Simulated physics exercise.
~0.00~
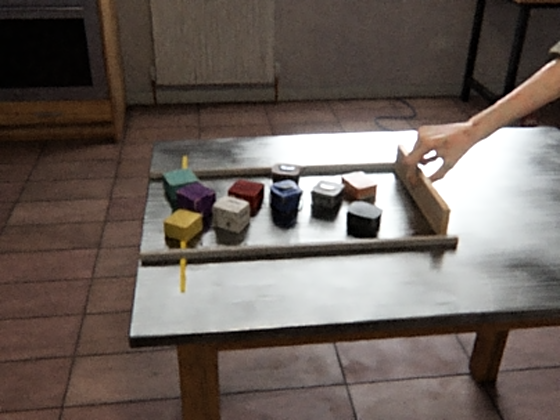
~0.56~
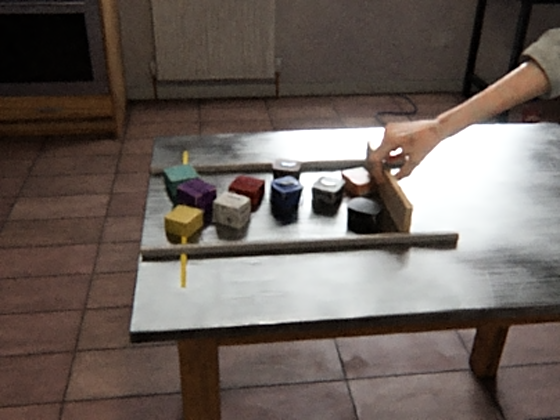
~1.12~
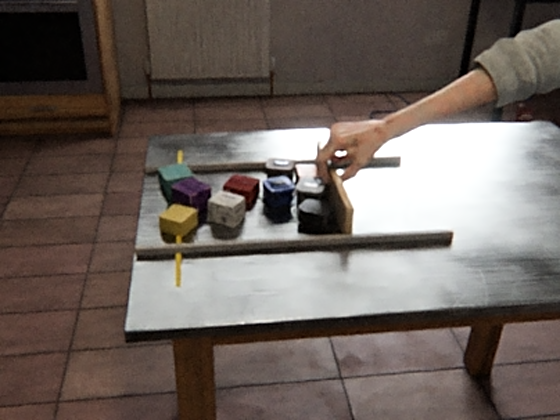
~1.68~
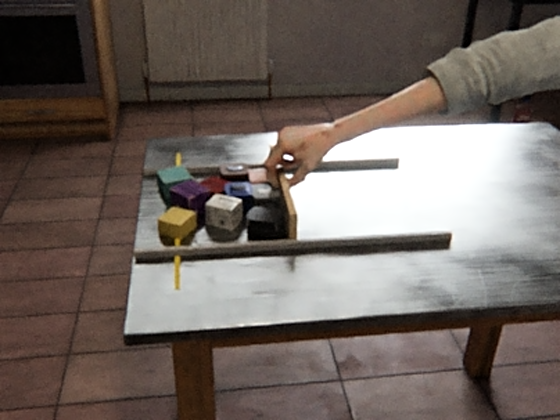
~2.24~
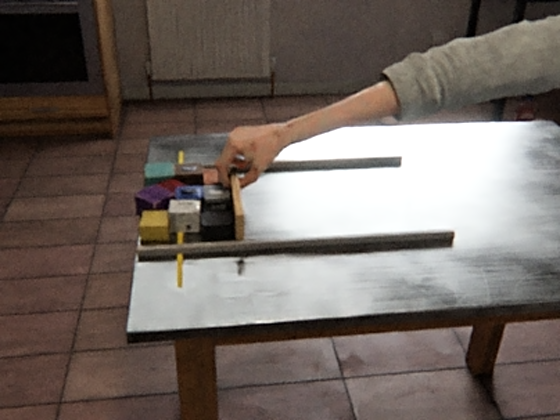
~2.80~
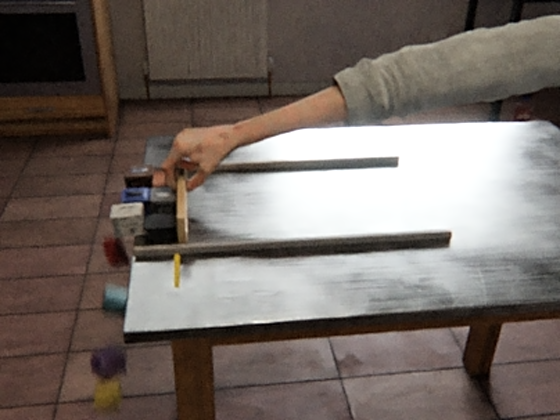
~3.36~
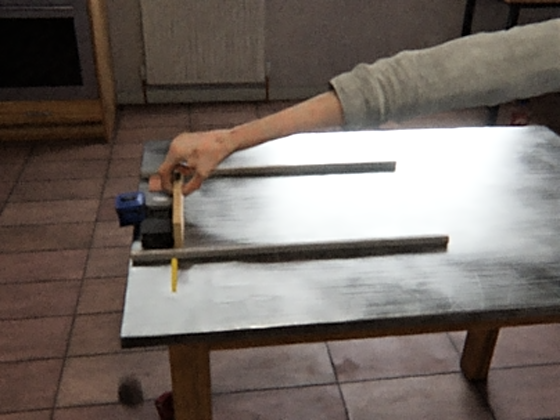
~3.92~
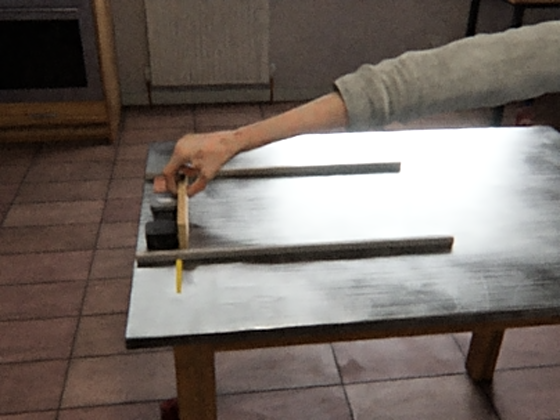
A hand slides a board left along a table, pushing most coloured blocks off the end.
